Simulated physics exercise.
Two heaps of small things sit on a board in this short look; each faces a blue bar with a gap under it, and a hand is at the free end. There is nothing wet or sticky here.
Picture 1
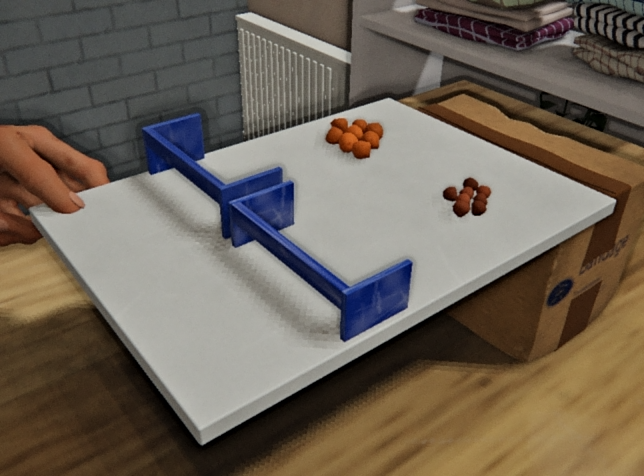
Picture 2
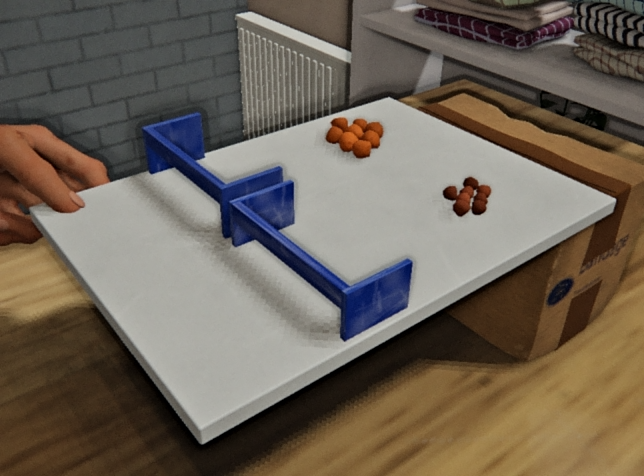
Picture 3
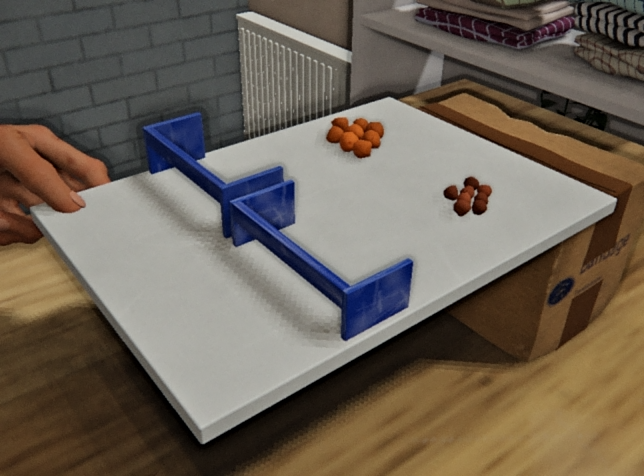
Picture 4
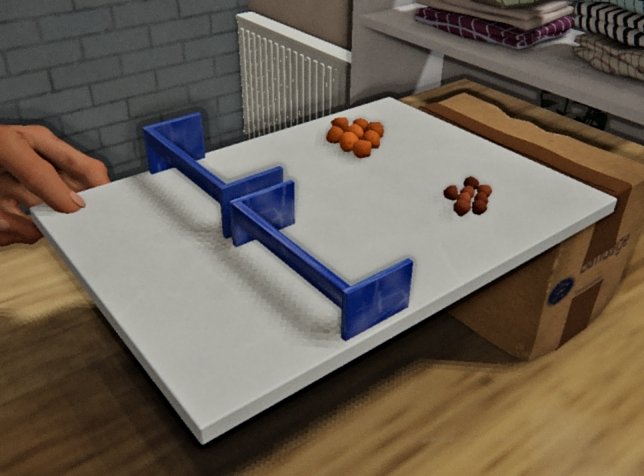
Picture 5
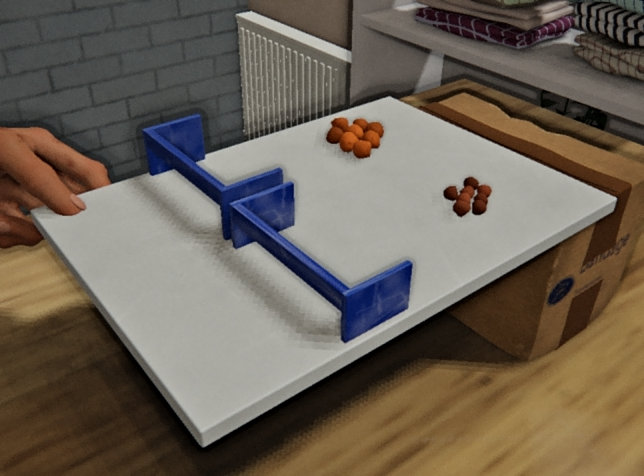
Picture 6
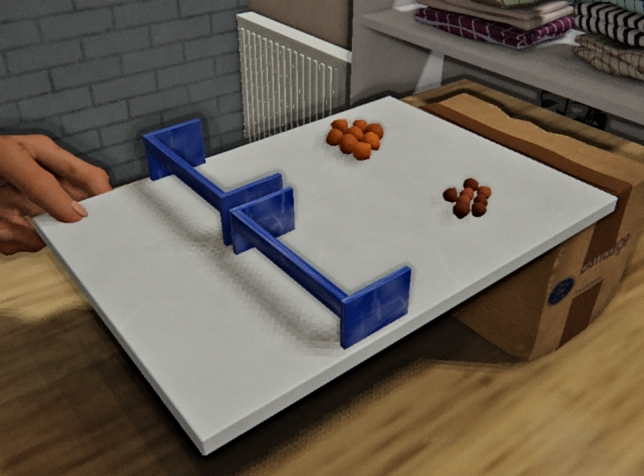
In this clip, a hand holds the left end of a white board resting on a cardboard box, with two blue barriers and clusters of orange and brown pieces on it; the held end dips very slightly, while the pieces stay put.
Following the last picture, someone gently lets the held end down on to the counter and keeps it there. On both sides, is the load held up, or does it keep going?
The front batch keeps going; the back batch keeps going.
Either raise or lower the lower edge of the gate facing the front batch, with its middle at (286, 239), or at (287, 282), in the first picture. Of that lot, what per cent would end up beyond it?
I'd say around 100 in a hundred, and around 0 in a hundred after that.
Then, 0.34 s later than the last frame, board sloping at 10°; front batch where it was; back batch where it was.
Then, 0.78 s later than the last frame, board sloping at 22°; front batch on its way down; back batch on its way down.
Then, 1.24 s later than the last frame, board resting at 30°; front batch every one past its gate; back batch every one past its gate.
When it is over, board resting at 30°; front batch every one past its gate; back batch every one past its gate.
